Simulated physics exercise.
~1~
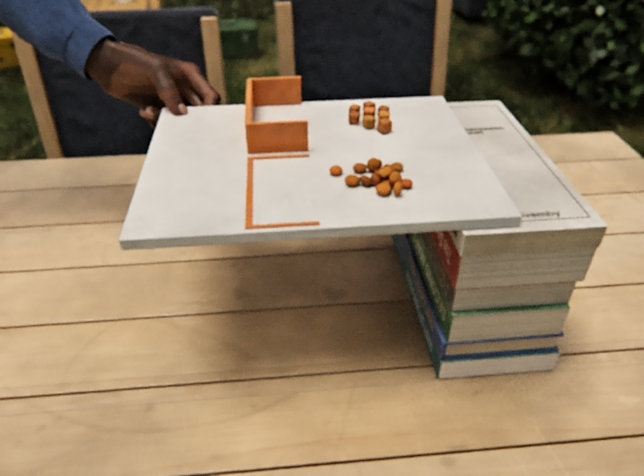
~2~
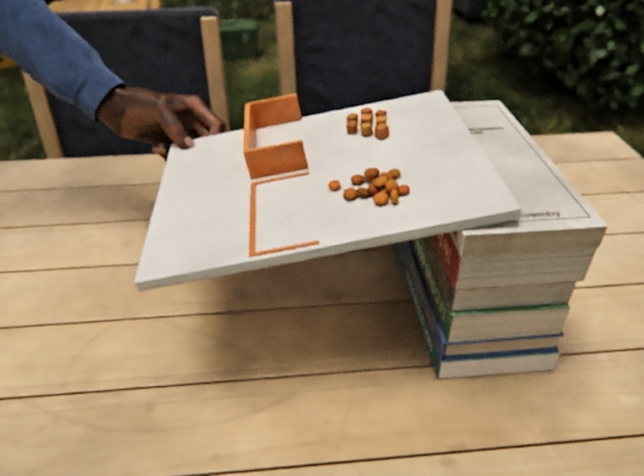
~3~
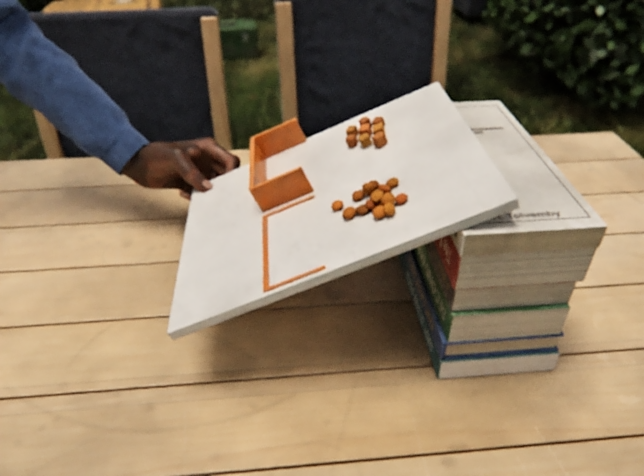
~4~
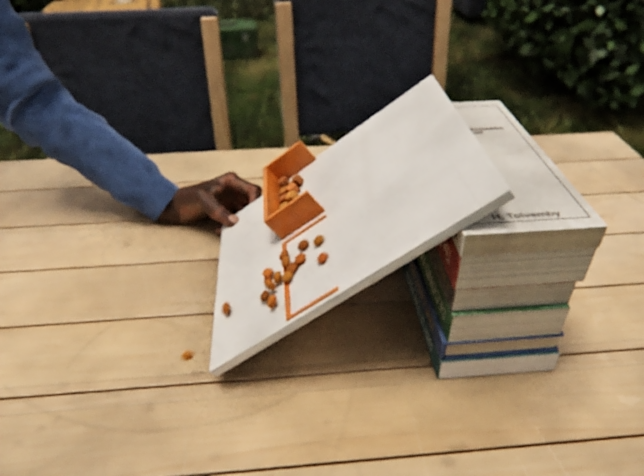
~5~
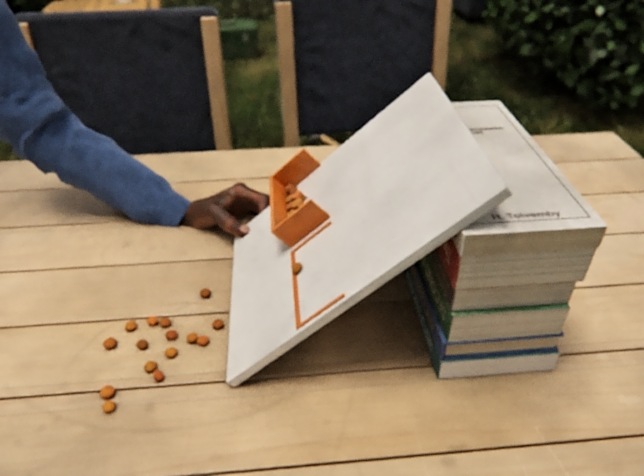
At the start, a hand holds the left end of a white board nearly level, its other end resting on a stack of books on a wooden table. Two groups of small orange-brown pieces sit on it, the back one facing a raised orange barrier and the front one a thin, flat orange outline. The hand lowers the left end, and the board tilts while both groups stay on the upper part. As it steepens, the pieces slide down to the left. Finally the board's low end rests on the table, with the back group held behind the tall barrier and nearly all the front pieces past the outline, scattered on the tabletop.
